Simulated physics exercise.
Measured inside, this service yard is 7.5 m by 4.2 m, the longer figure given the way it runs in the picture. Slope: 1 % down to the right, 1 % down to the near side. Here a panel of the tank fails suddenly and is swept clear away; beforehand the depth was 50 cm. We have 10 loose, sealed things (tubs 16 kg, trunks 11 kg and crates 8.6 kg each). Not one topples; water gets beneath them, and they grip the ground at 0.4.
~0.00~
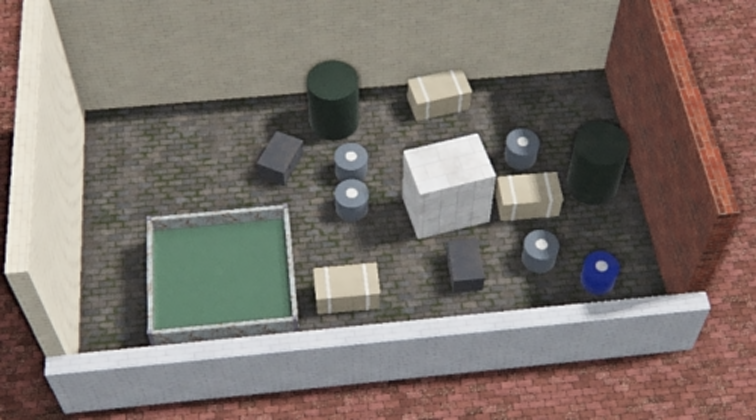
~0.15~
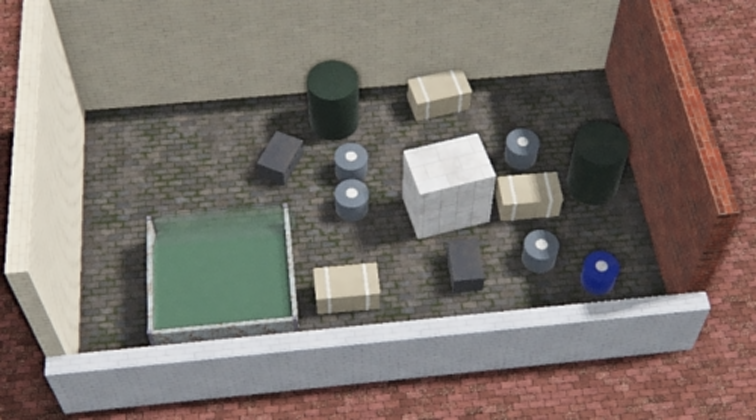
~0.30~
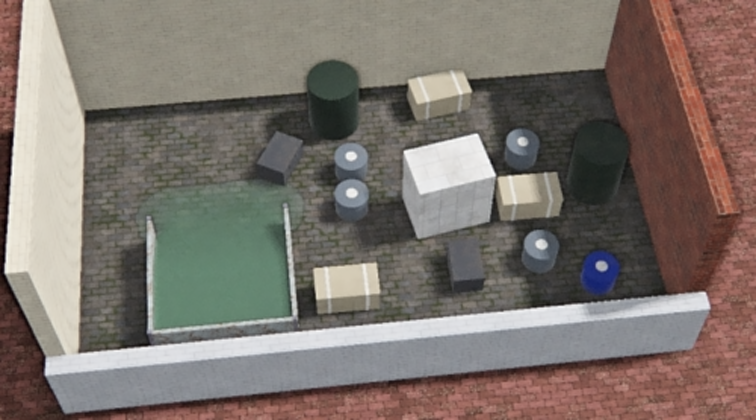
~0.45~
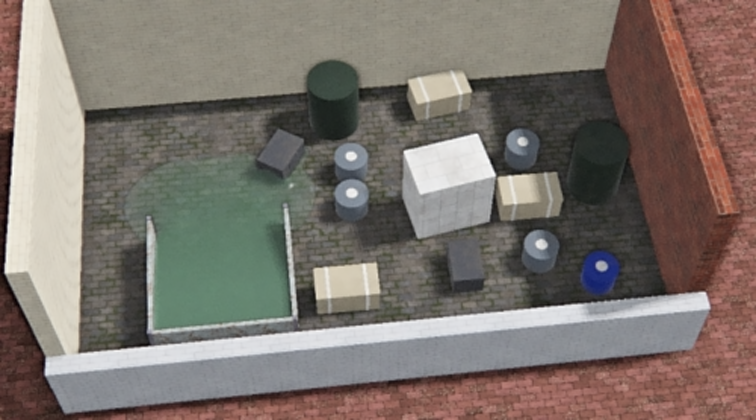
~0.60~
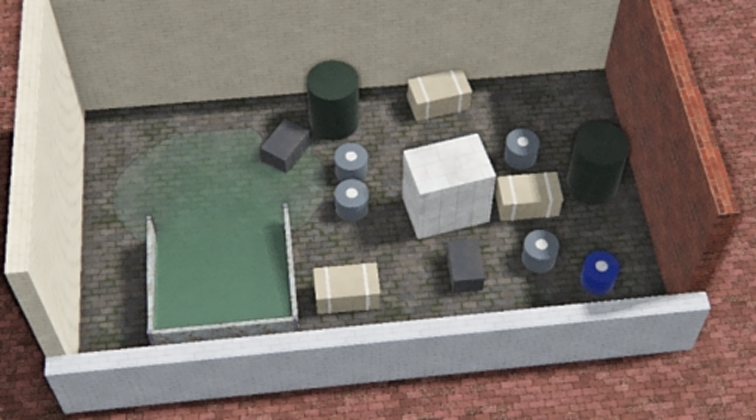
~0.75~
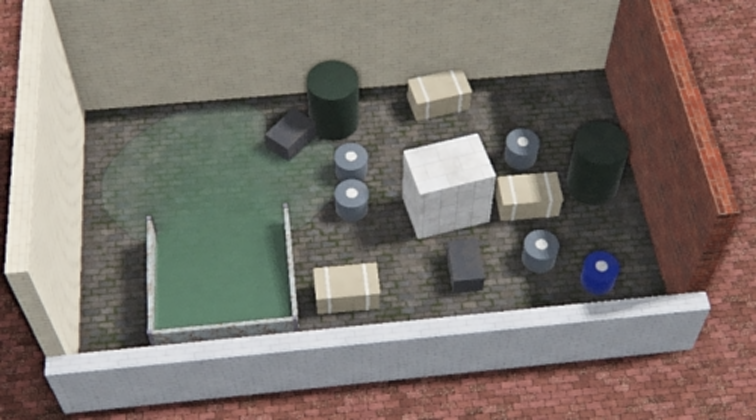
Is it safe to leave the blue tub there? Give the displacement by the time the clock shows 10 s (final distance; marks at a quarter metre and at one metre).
The blue tub remains almost where it was.
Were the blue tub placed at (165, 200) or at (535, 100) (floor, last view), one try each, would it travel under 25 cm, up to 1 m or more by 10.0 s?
Well, it gets swept off on the first try and scarcely moves on the second.
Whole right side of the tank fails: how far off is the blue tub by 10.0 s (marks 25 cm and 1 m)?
Then the blue tub travels far.
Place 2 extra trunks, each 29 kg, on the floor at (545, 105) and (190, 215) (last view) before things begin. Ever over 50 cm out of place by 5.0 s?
In turn: Short of it, more.
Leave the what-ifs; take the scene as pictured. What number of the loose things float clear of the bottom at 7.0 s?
The number is 3.
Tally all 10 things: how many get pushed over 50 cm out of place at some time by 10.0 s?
Total: 5.
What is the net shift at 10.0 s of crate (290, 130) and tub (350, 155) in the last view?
First 200 cm, then 80 cm.
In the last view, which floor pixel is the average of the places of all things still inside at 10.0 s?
About (505, 212).
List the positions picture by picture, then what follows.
In the first picture, the blue tub at (601, 266), on the bottom; water covers 2.6 m2; 0 of 10 have shifted.
In the second picture, the blue tub at (601, 266) rests on the ground; water covers 3.5 m2; 0 of 10 have shifted.
In the third picture, the blue tub at (601, 266) rests on the ground; 4.4 m2 under water; 0 of 10 have shifted.
In the fourth picture, the blue tub at (601, 266), on the bottom; water covers 5.4 m2; 0 of 10 have shifted.
In the fifth picture, the blue tub at (601, 266) rests on the ground; 6.6 m2 under water; 1 of 10 have shifted.
In the sixth picture, the blue tub at (601, 266) rests on the ground; water covers 8.0 m2; 1 of 10 have shifted.
After 2.0 s the blue tub is near (601, 266), 0.0 m from its start, aground; 1 afloat.
After 4.5 s the blue tub is near (601, 266), 0.0 m from its start, aground; 1 afloat.
After 7.0 s the blue tub is near (601, 266), 0.0 m from its start, aground; 3 afloat.
After 10.0 s the blue tub is near (606, 265), 0.1 m from its start, aground; 4 afloat.
